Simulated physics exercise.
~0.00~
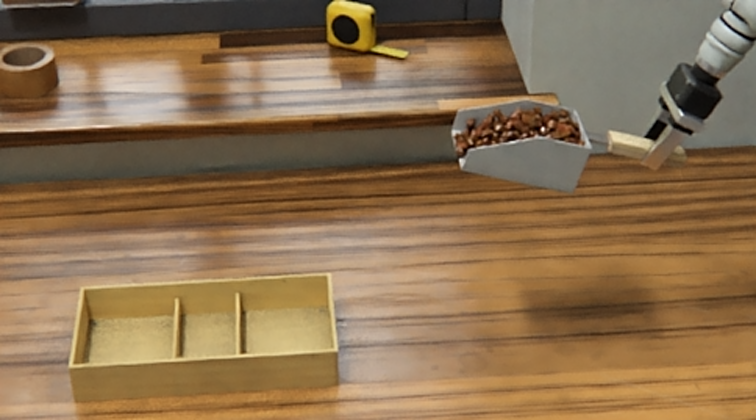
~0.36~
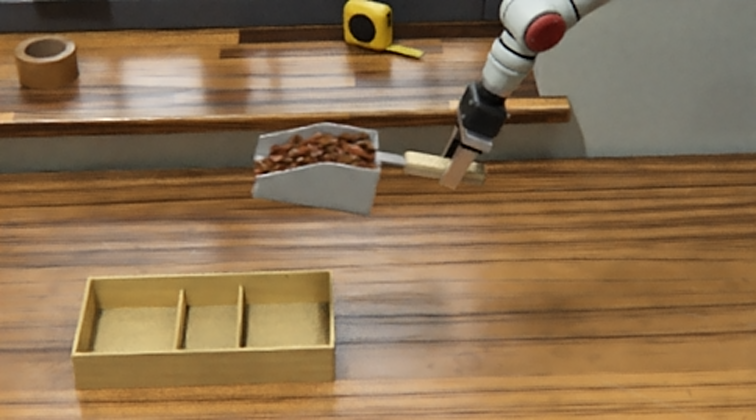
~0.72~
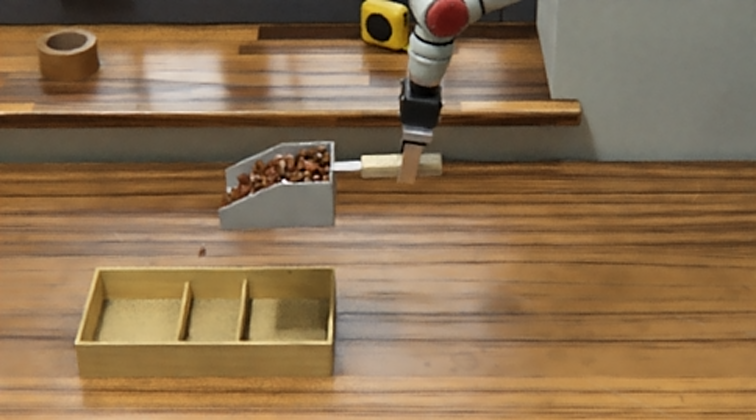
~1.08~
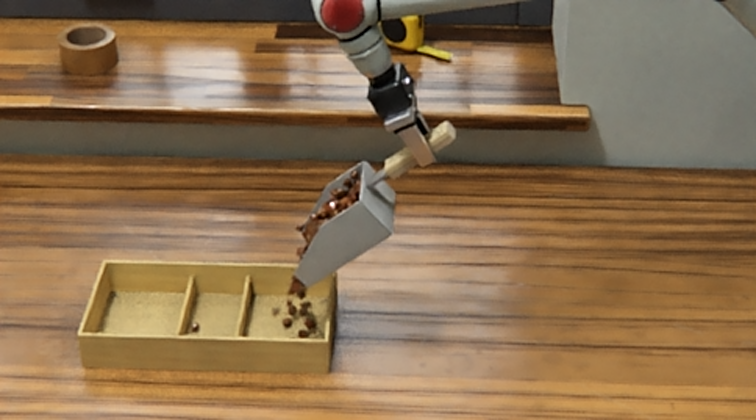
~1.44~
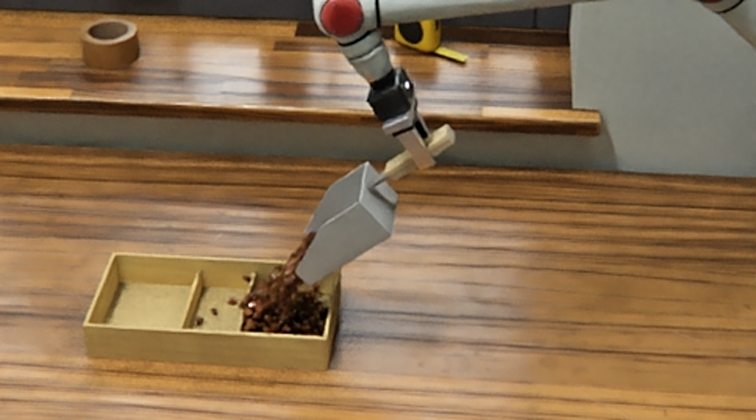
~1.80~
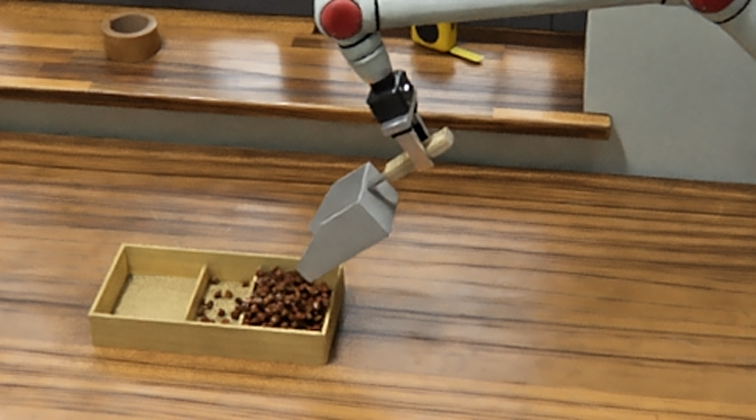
On a wooden table, a robot arm carried a metal scoop of brown pellets left to a divided wooden box, then tipped it and poured them out, leaving most heaped in the right-hand section and a few scattered in the middle.
